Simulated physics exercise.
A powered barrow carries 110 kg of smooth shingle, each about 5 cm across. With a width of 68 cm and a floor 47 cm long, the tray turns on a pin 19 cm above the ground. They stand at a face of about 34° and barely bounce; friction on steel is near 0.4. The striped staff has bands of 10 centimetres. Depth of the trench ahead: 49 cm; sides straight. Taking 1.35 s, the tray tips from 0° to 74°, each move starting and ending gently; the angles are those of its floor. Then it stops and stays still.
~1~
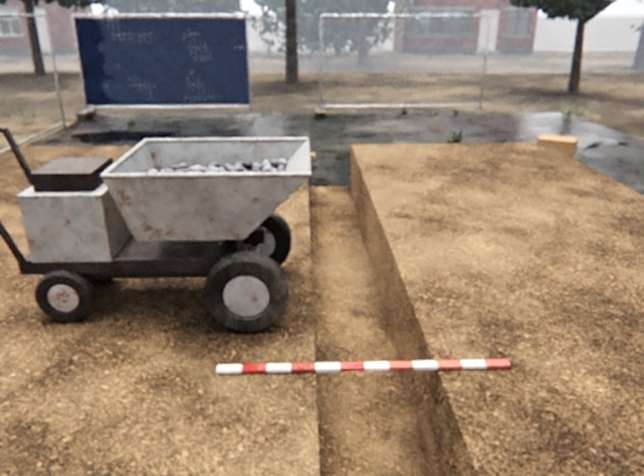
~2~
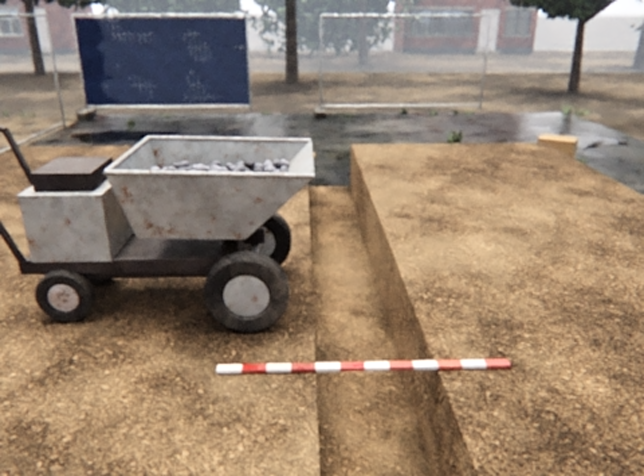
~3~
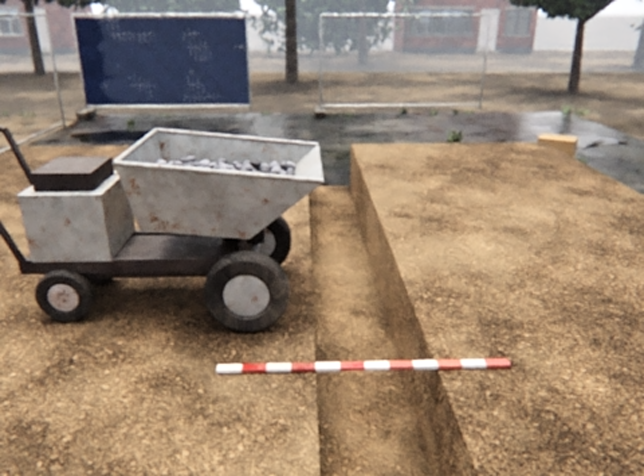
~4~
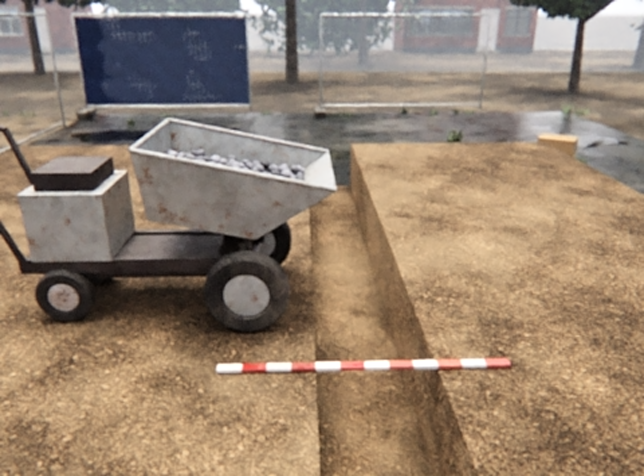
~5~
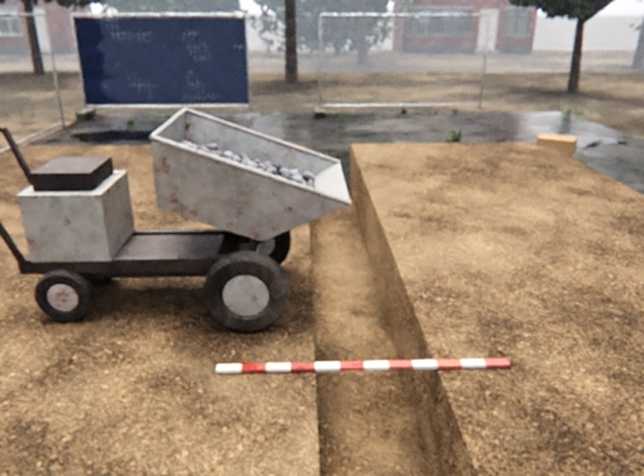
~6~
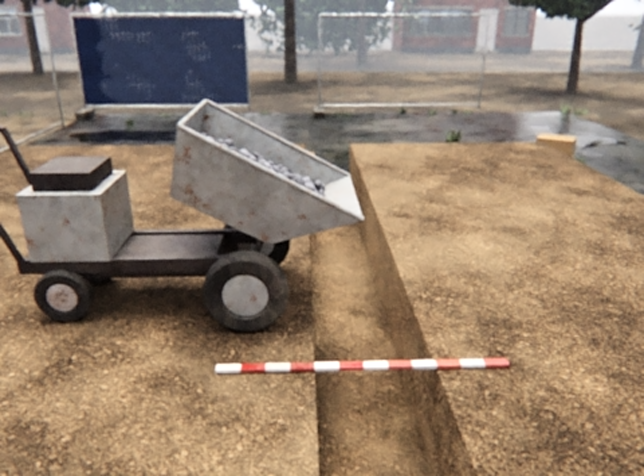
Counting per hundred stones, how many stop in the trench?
Some 68.
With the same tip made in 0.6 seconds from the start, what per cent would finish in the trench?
Near 55 per cent.
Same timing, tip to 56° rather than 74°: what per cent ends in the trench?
In that case near 65 per cent.
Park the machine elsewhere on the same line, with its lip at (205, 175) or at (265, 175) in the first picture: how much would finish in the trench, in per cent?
From the first spot near 85, from the second near 100 per cent.
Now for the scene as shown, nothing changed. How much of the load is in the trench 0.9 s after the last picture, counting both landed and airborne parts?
Something like 40 in a hundred.
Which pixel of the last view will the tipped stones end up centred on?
The resting stones are centred at roughly (390, 363).
Then, 0.4 s after the last picture the floor is at 62°, 100 % in the tray; the foremost stones are at (385, 266).
Then, 0.9 s after the last picture the floor is at 74°, 35 % in the tray, 41 % in the trench, 24 % past the trench; the foremost stones are at (497, 300).
Then, 1.2 s after the last picture the floor is at 74°, 3 % in the tray, 65 % in the trench, 32 % past the trench; the foremost stones are at (570, 301).
Then, 3.2 s after the last picture the floor is at 74°, 0 % in the tray, 68 % in the trench, 32 % past the trench; the foremost stones are at (586, 277).
